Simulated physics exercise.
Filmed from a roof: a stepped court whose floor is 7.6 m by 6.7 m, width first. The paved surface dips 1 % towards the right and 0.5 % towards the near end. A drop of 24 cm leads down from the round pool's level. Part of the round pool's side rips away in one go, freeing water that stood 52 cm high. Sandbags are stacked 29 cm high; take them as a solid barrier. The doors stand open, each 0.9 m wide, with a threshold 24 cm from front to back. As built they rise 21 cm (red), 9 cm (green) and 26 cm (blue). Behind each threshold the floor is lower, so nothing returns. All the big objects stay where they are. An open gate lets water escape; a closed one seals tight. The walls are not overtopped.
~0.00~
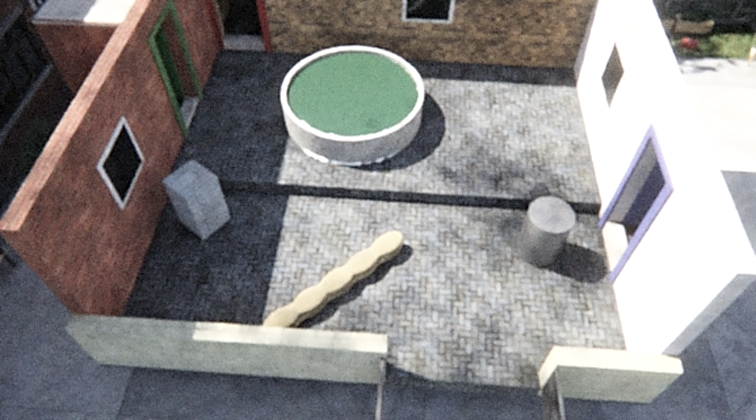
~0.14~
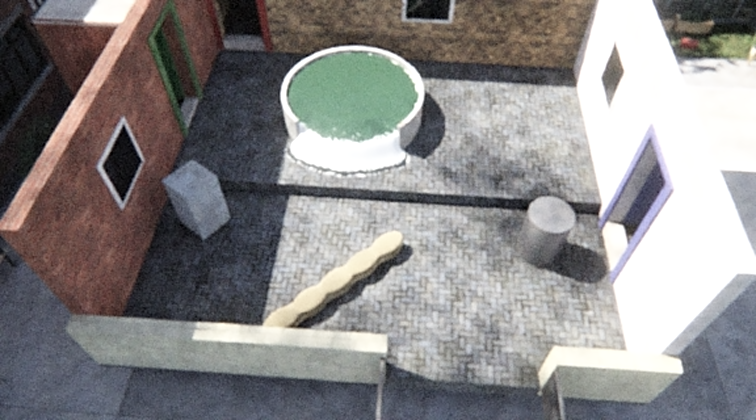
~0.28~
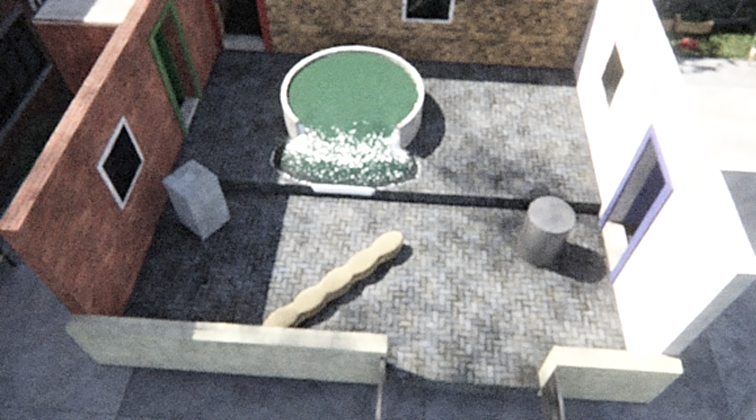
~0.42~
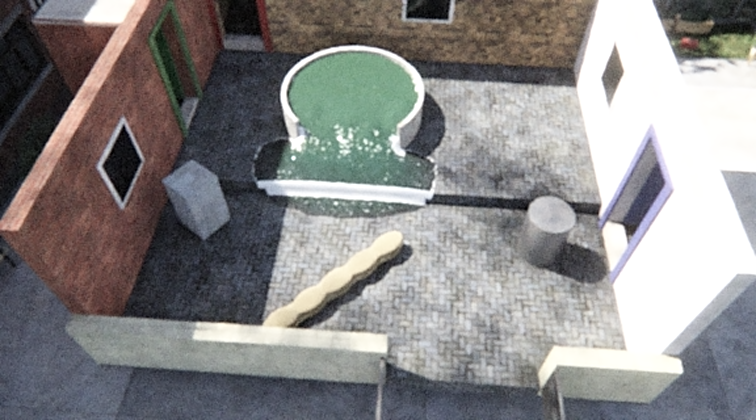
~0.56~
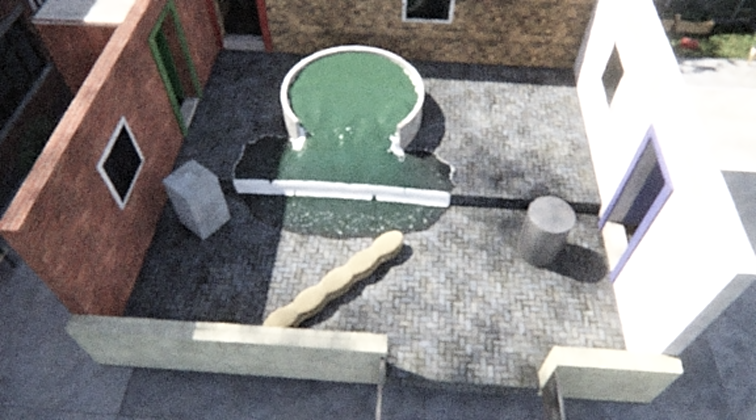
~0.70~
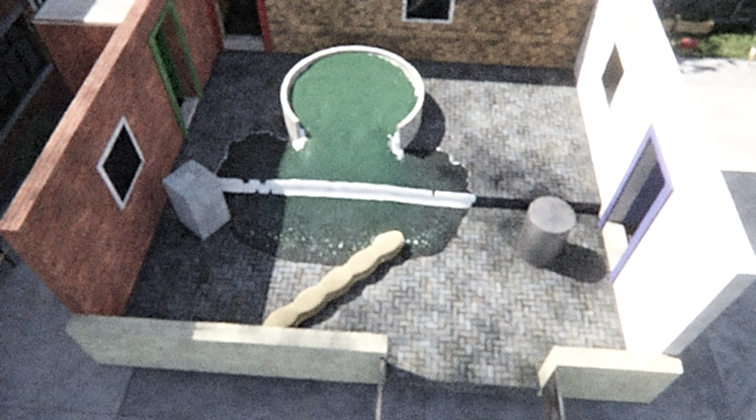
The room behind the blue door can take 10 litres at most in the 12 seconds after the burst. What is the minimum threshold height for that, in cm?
At least 11.5 cm or so.
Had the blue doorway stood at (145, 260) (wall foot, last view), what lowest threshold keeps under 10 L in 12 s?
About 16 cm.
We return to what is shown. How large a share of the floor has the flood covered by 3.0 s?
About 45 per cent.
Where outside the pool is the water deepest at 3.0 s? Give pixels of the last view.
Near (114, 340).
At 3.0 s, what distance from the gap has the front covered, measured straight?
Some 5.8 m out.
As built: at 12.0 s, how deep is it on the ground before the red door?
About 0.0 cm.
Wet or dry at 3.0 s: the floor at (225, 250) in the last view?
It is wet.
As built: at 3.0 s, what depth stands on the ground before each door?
Depths in cm: Red 0, green 0, blue 0.
After 1.4 s water covers 30 % of the floor, deepest (30 cm) near (368, 246); it has not reached the blue door.
After 3.0 s water covers 45 % of the floor, deepest (46 cm) near (114, 340); it has not reached the blue door.
After 12.0 s water covers 50 % of the floor, deepest (15 cm) near (355, 263); 12 cm at the blue door, 0 litres in over its 26 cm threshold.
At the blue door as built, the water arrived by 3.6 s and peaked near 15 cm at 9.8 s.
With a threshold of 10.5 cm, 17 litres would have come in within the 12 s; with 14 cm, 3 litres. So under 10 litres takes about 11.5 cm.
